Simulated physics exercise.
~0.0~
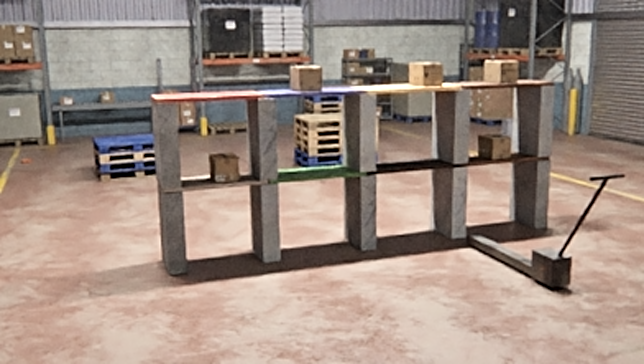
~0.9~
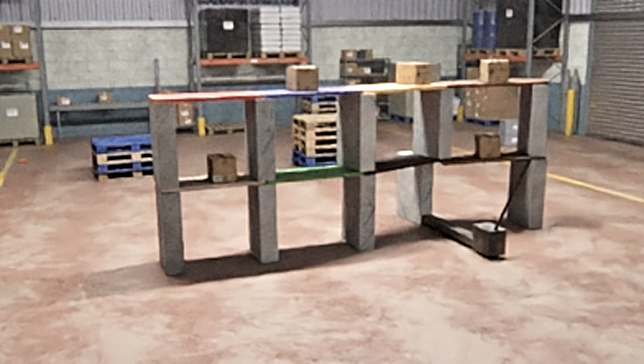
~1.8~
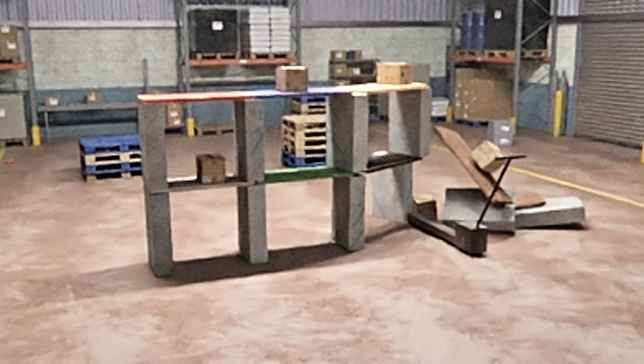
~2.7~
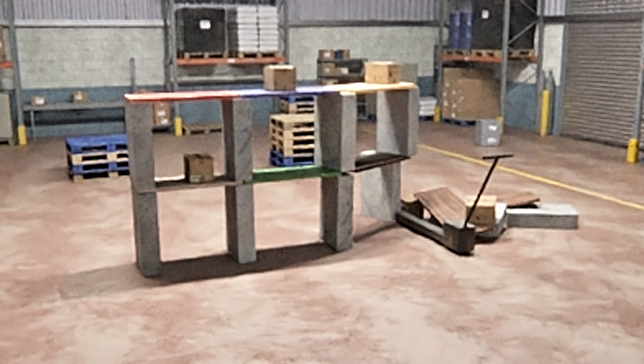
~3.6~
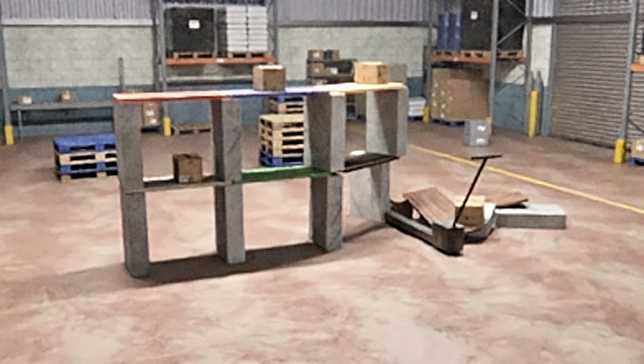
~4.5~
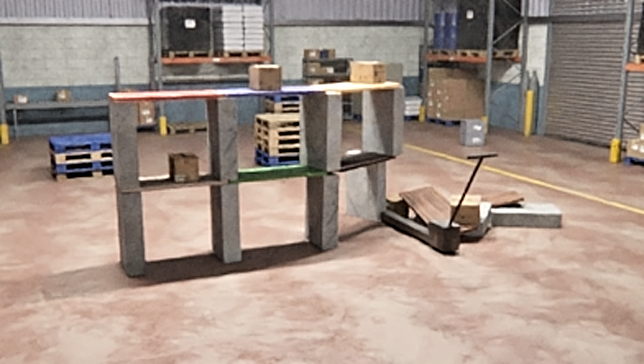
In a warehouse with a stained concrete floor, grey upright blocks hold two tiers of boards, some coloured red, blue and green, with cardboard boxes on top. A low jack with a tall handle sits by the foot of the right end and slides in to the left beneath it. The right end then gives way, and its blocks, boards and boxes drop to the floor around the jack. The rest stays standing as the view drifts slightly right. At the end, the green, blue and red boards remain level beside the heap, with boxes still on them.
